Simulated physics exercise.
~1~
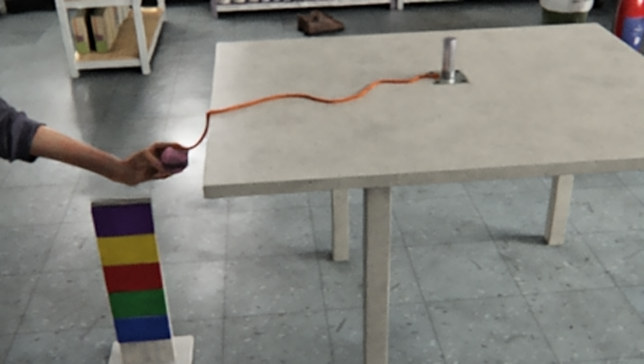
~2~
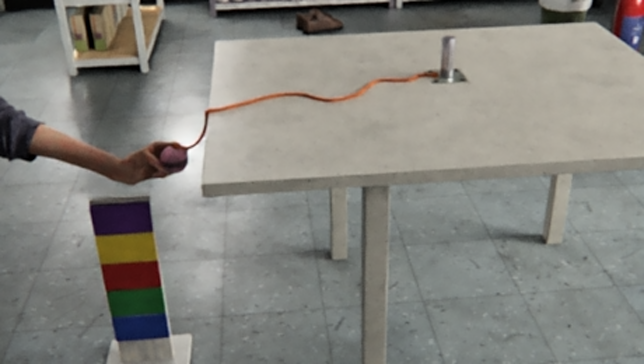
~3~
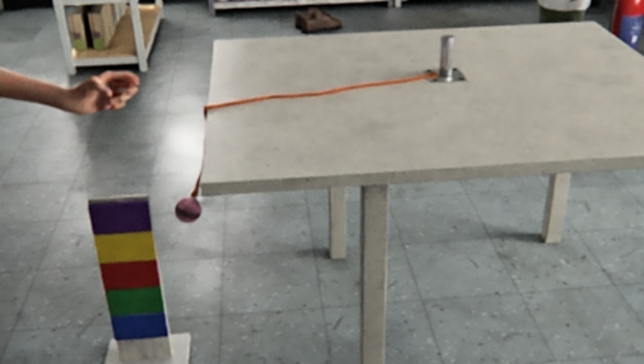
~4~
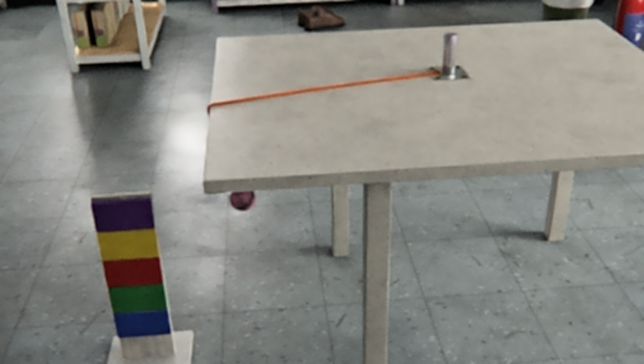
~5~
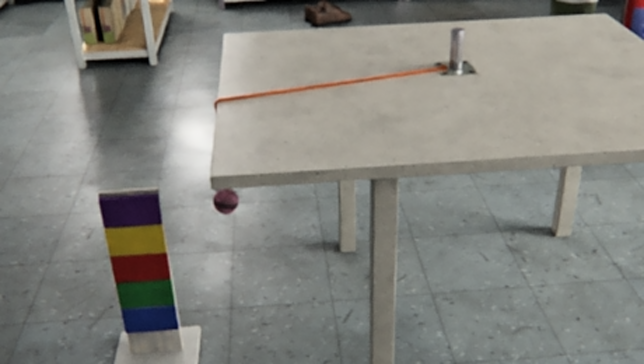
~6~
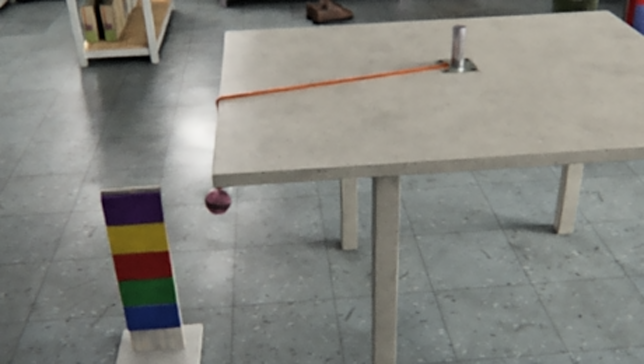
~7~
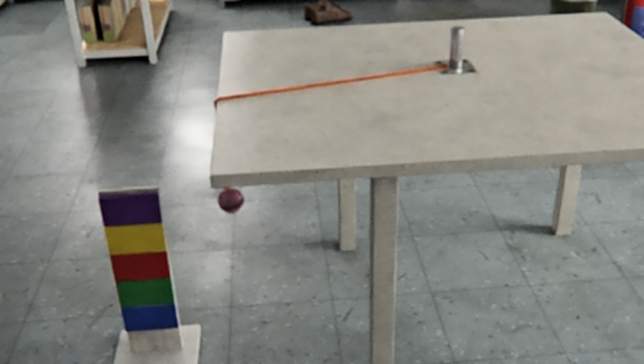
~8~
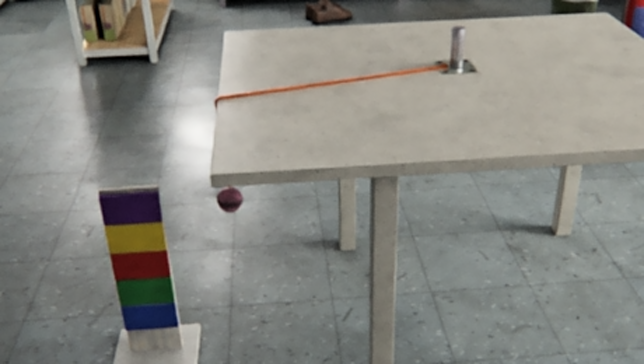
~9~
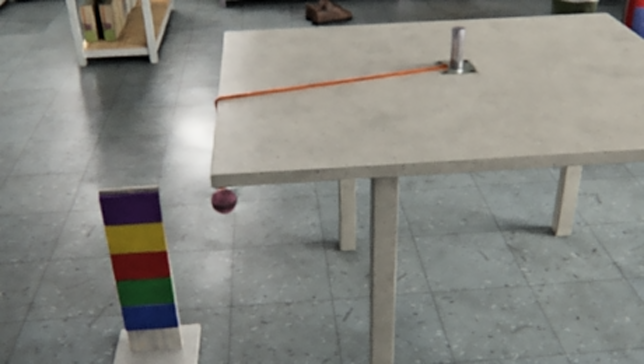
In a room with a grey tiled floor, a hand holds a pink ball at the left edge of a pale table, beside a board striped purple, yellow, red, green and blue. An orange cord runs slackly from the ball across the tabletop to a metal post. The hand lets go and draws back, and the ball drops a short way as the cord pulls straight. The ball swings right, under the table's edge, then back left. It sways slightly from side to side and ends hanging just below the edge, level with the purple band.
